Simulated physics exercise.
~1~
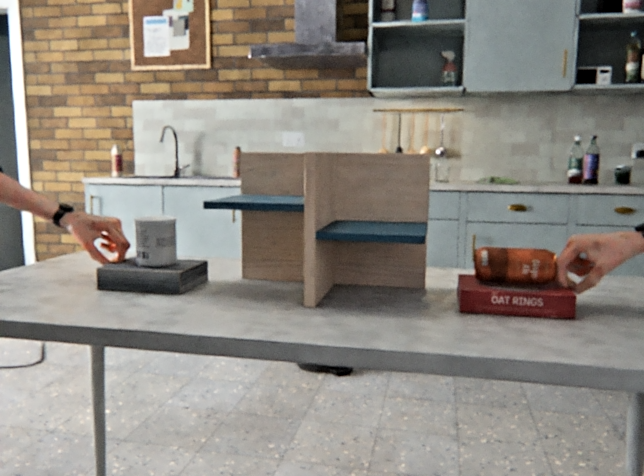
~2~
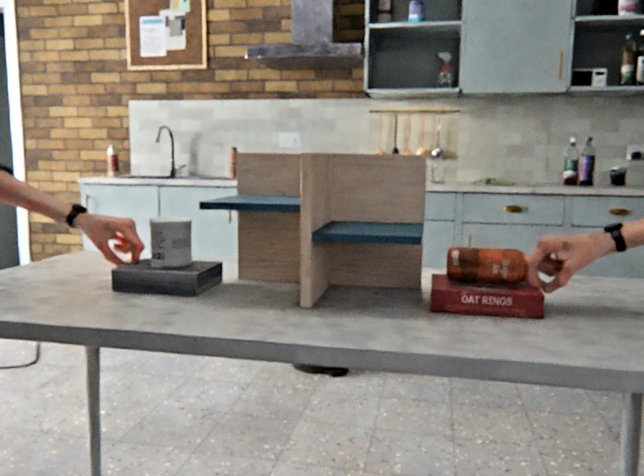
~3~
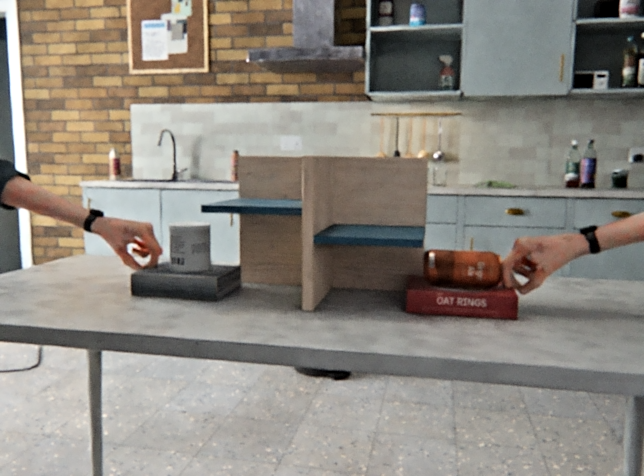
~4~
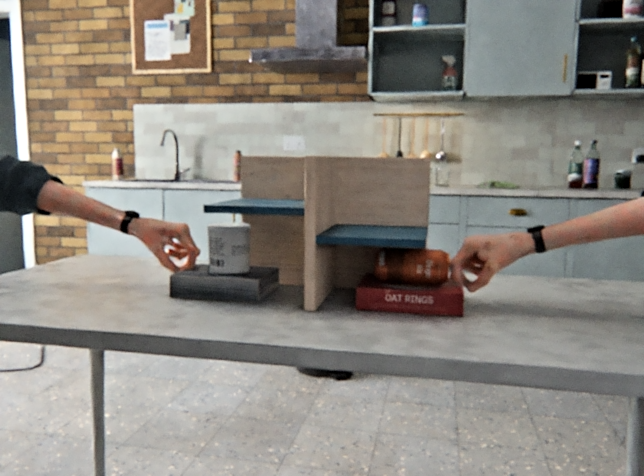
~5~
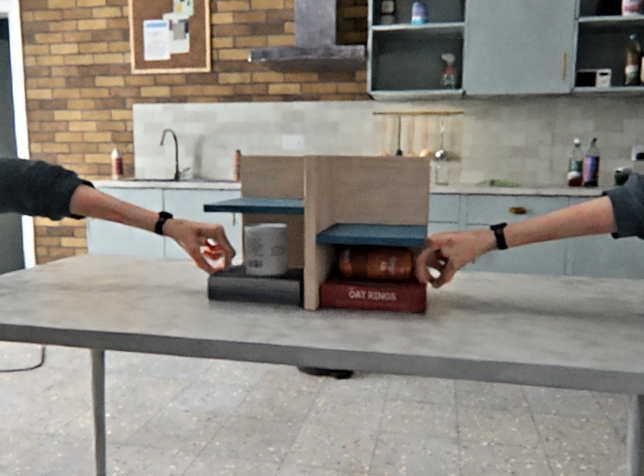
A white pot on a grey board and an orange can lying on a red packet are slid inward by two hands, the pot moving right and the can left, until both pass beneath the low blue shelves of a wooden stand, still riding on their bases.
